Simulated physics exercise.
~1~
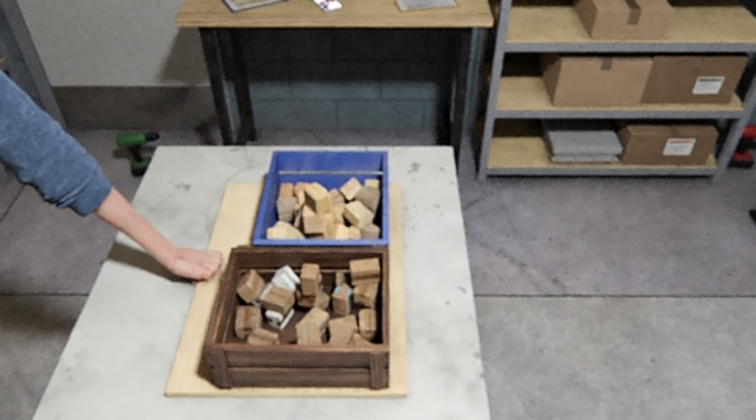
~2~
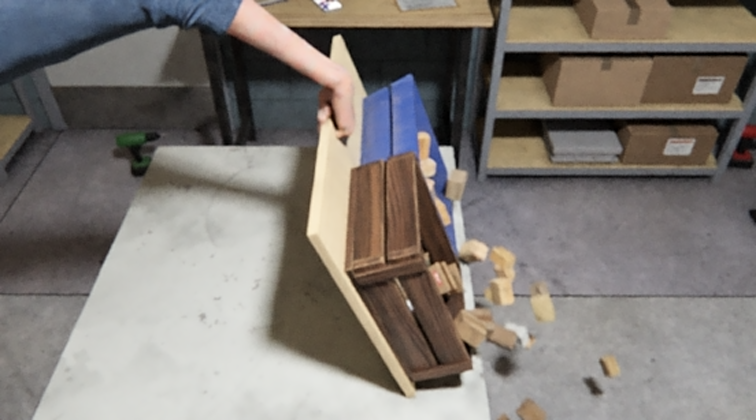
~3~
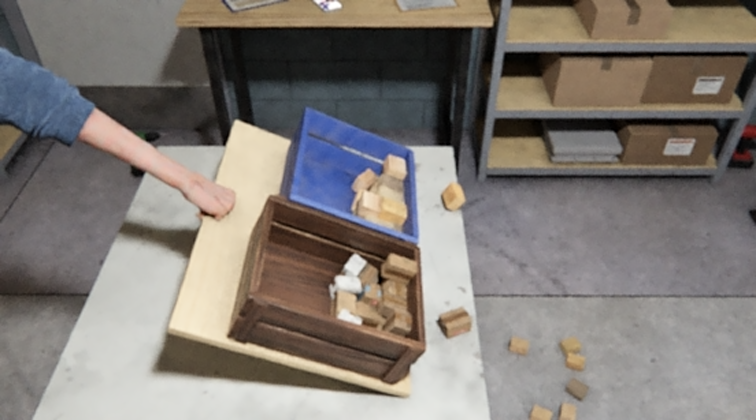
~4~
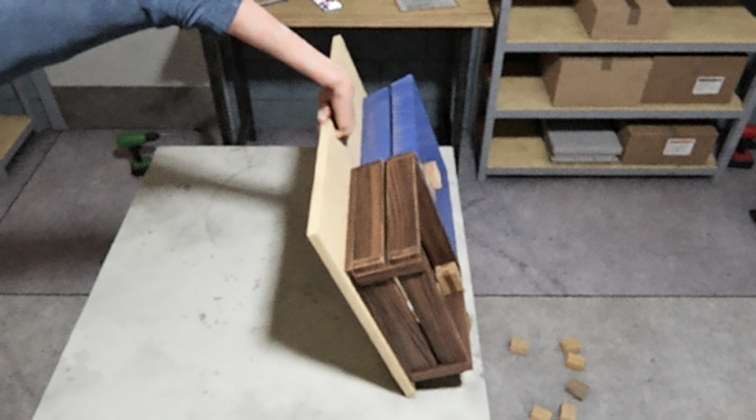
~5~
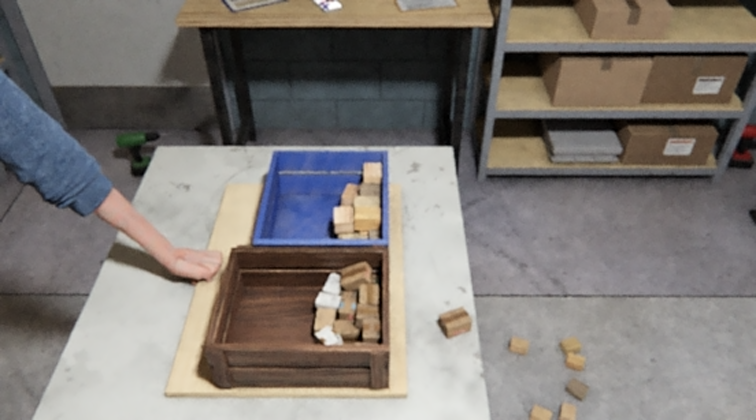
A hand tilts a board with two crates twice, spilling some blocks, and lowers it flat.
